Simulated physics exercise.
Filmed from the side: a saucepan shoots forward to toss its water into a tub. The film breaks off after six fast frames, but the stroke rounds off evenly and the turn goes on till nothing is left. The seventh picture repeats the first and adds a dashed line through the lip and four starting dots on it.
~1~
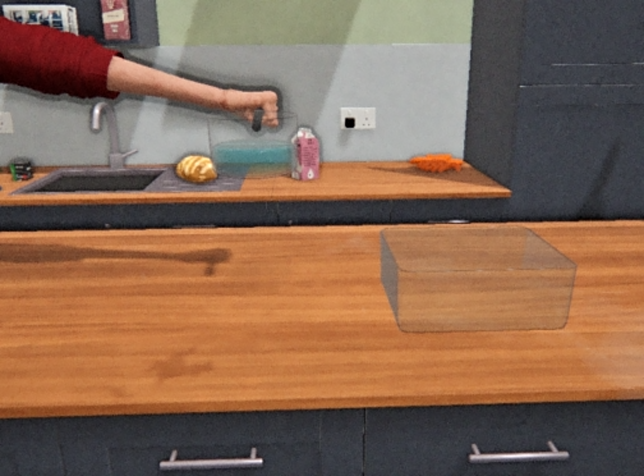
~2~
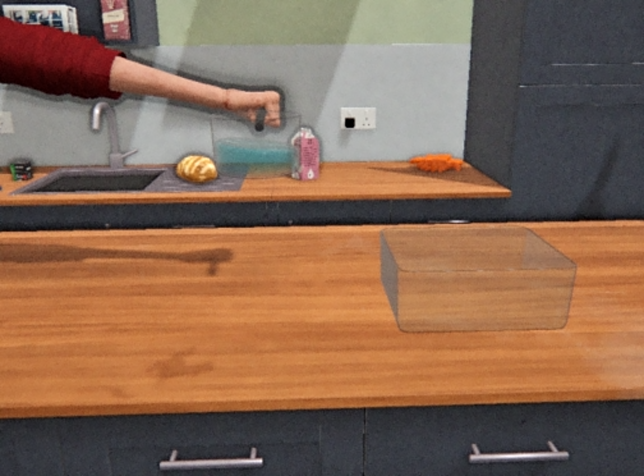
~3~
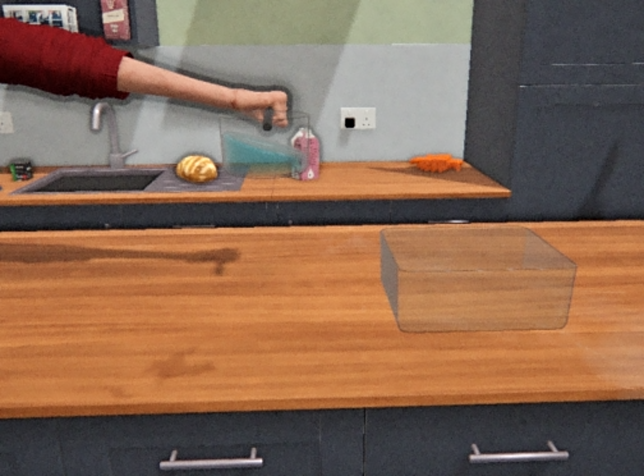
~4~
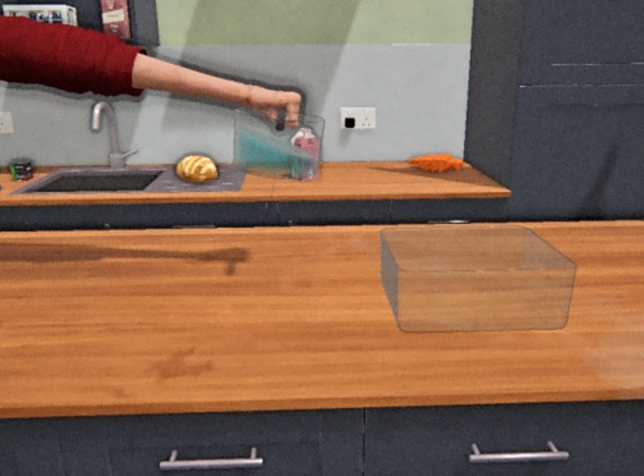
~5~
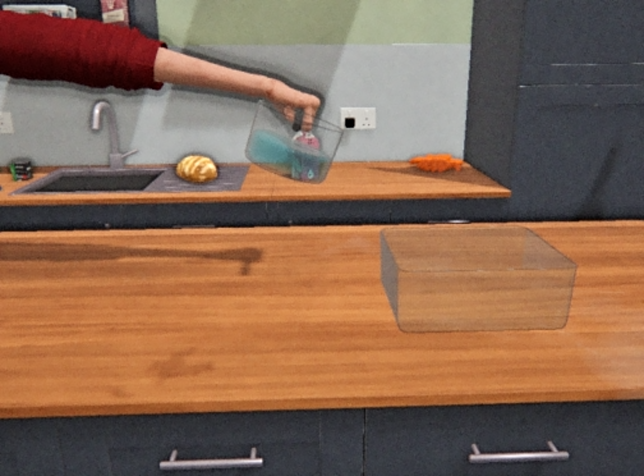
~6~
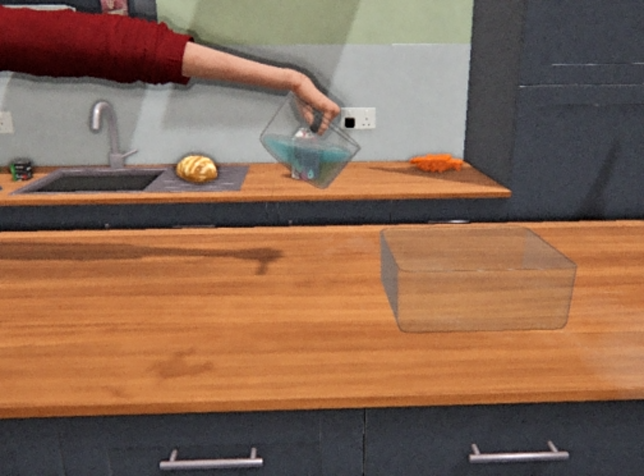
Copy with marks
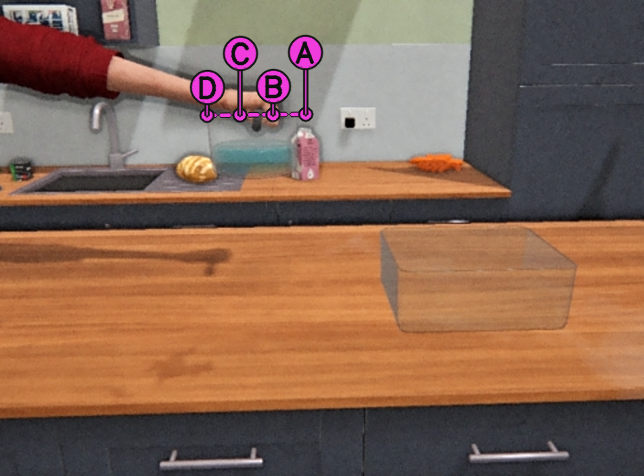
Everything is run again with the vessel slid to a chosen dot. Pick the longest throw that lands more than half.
Use spot B.
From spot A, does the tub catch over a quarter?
Yes, it does.
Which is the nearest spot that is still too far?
It is C.
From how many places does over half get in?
Two of the four.
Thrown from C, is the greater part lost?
Yes.
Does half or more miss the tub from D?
Yes, it does.
On the marked copy, A at (305, 114); B at (273, 114); C at (240, 115); D at (207, 115).
Choosing A, about 84 % lands in the tub, 2 % falls short and 14 % goes beside or beyond.
Choosing B, about 67 % lands in the tub, 21 % falls short and 11 % goes beside or beyond.
Choosing C, about 32 % lands in the tub, 62 % falls short and 6 % goes beside or beyond.
Choosing D, about 0 % lands in the tub, 100 % falls short.
